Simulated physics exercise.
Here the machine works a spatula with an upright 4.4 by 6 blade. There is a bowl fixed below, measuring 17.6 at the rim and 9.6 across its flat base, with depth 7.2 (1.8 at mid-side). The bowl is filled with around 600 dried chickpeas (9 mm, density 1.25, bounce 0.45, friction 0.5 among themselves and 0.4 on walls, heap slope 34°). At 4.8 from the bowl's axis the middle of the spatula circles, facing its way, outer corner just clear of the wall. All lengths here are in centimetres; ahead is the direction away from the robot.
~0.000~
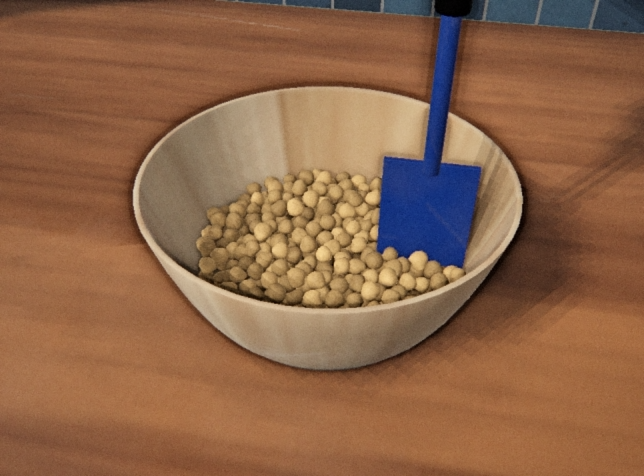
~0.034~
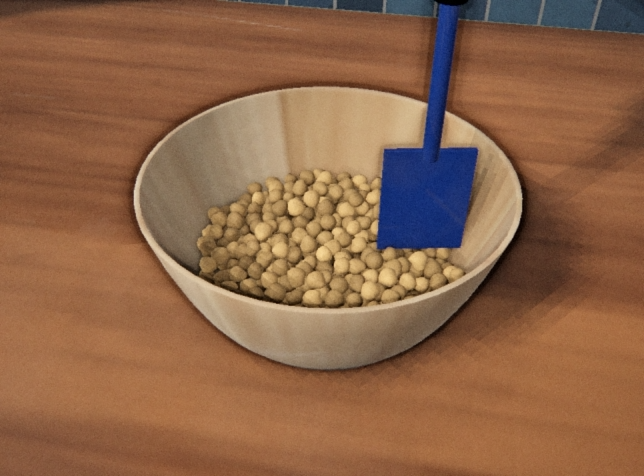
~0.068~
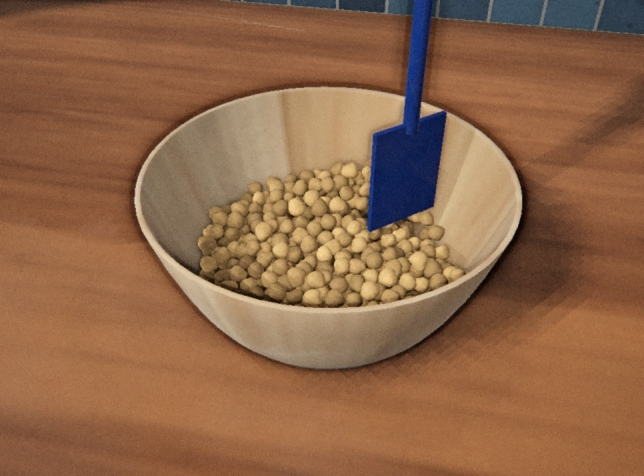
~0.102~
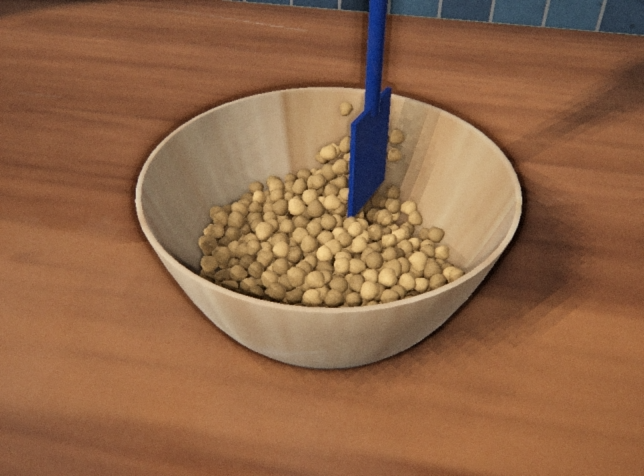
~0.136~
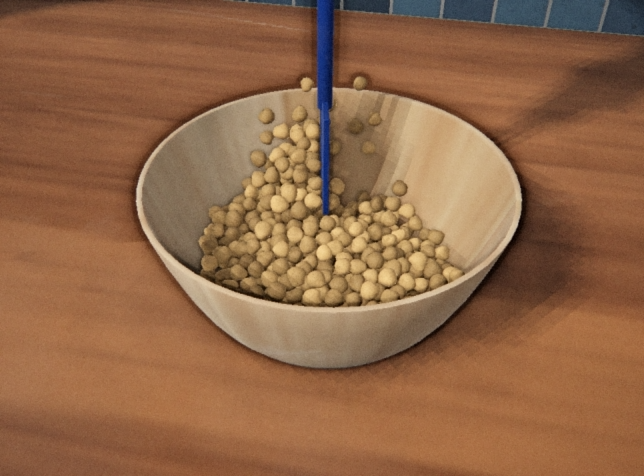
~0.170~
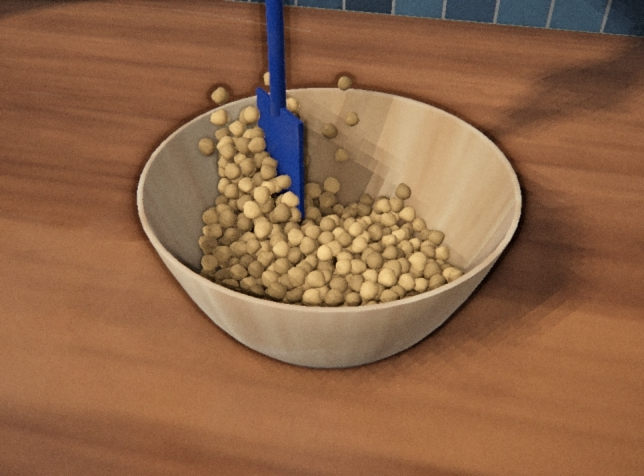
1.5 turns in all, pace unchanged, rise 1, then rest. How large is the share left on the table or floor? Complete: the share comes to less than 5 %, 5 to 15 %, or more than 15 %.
The share comes to between 5 and 15 %.
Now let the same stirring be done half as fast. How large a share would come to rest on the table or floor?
Then about 0 per cent.
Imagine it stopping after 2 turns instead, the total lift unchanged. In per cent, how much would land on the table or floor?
It would be around 15 per cent.
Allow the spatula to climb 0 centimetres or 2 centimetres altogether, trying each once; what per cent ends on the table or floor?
Estimates: 20 % then 5 %.
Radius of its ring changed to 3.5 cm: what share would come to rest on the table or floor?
It would be near 10 per cent.
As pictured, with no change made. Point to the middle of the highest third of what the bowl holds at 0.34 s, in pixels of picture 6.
I'd put it at around (370, 295).
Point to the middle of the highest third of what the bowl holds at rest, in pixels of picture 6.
Centre of top third: Approx. (333, 242).
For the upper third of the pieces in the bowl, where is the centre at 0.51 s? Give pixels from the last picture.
Centre estimate: (345, 216).
After 0.34 s, 290° round, highest piece 9 above the table; 587 in the bowl, 8 on the table or floor, 9 in flight or on the tool.
After 0.51 s, 85° round, highest piece 9 above the table; 556 in the bowl, 28 on the table or floor, 20 in flight or on the tool.
After 0.80 s, 180° round, highest piece 5 above the table; 549 in the bowl, 55 on the table or floor.
After 1.50 s, 180° round, highest piece 5 above the table; 549 in the bowl, 55 on the table or floor.
At rest, 549 in the bowl, 55 on the table or floor. That is 9 % on the table or floor.
